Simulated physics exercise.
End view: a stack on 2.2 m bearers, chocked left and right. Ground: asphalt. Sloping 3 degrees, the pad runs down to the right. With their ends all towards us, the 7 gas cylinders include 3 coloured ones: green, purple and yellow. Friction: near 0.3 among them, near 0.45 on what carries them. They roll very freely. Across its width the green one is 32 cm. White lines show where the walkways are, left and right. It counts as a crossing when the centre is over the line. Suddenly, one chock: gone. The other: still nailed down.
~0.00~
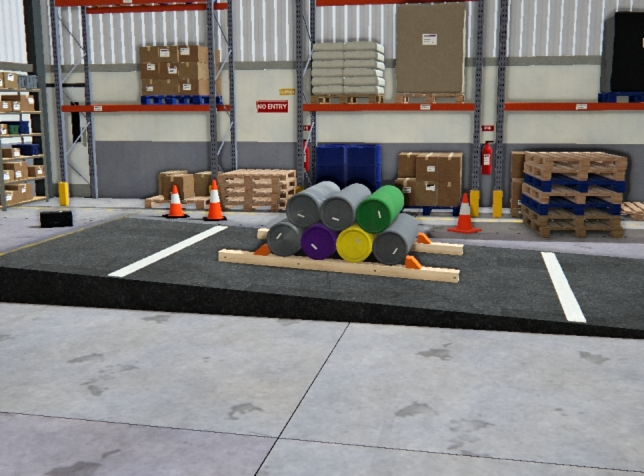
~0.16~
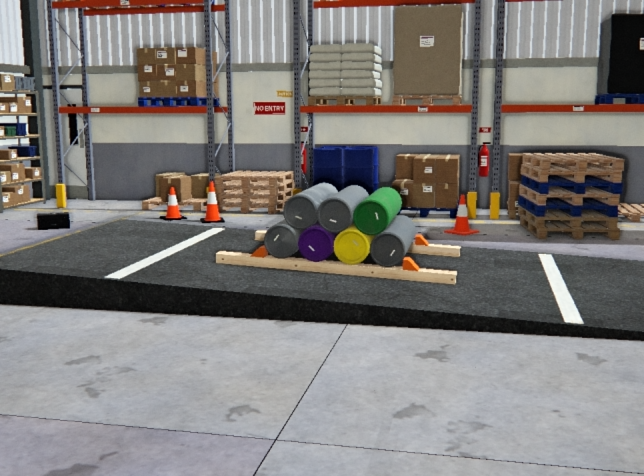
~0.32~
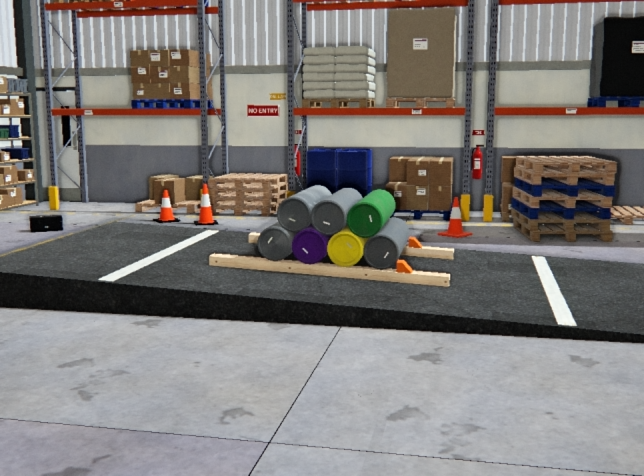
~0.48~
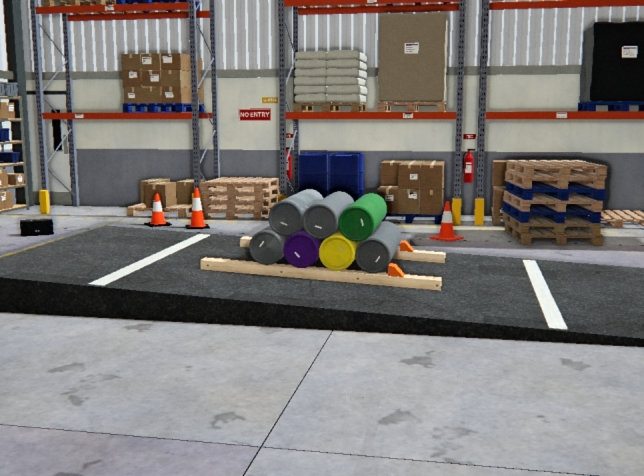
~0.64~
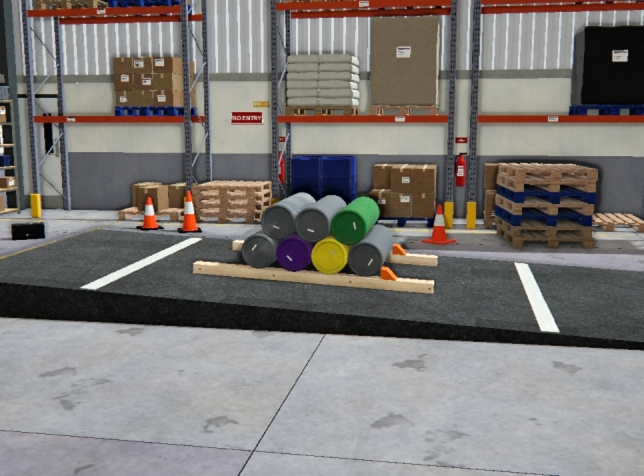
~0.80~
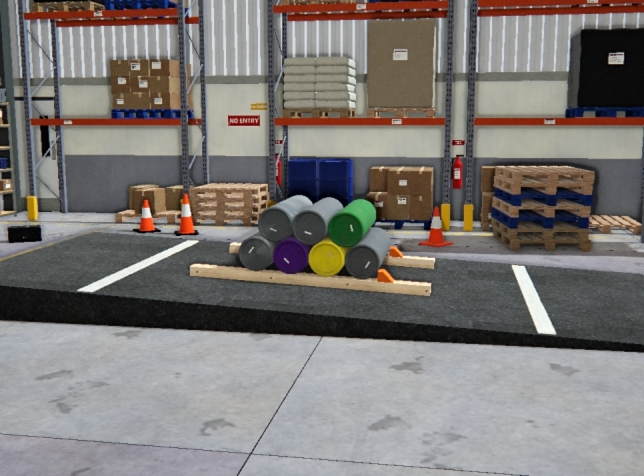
In this clip, grey, green, purple and yellow cylinders lie stacked on wooden bearers between two white lines on a dark warehouse pad; the view shifts slightly to the right, while the stack shows no clear movement.
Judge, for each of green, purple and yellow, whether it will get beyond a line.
Green - it will not; purple - it will not; yellow - it will not.
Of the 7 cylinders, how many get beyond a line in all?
Exactly 0 of the lot.
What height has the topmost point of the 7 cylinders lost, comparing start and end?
0 cm.
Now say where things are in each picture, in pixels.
Green at (373, 216), purple at (318, 243), yellow at (354, 246); both chocks in; lines at (158, 256) and (565, 293); the pad slopes 3° down to the right; 4 of the 7 form the bottom row, in the first frame.
Green at (371, 218), purple at (316, 244), yellow at (351, 247), in the second frame.
Green at (364, 220), purple at (309, 247), yellow at (345, 250); left chock gone, in the third frame.
Green at (356, 224), purple at (301, 251), yellow at (336, 254), in the fourth frame.
Green at (348, 228), purple at (293, 254), yellow at (329, 257), in the fifth frame.
Green at (345, 230), purple at (290, 257), yellow at (326, 259); lines at (129, 271) and (535, 305), in the sixth frame.
After 1.1 s, green is up on others, 75 cm from the bearers' right end; purple is on the bearers, 95 cm from the bearers' left end; yellow is on the bearers, 95 cm from the bearers' right end; 0 of 7 have crossed.
At rest (1.5 s), green is up on others, 75 cm from the bearers' right end; purple is on the bearers, 95 cm from the bearers' left end; yellow is on the bearers, 95 cm from the bearers' right end; 0 of 7 have crossed.
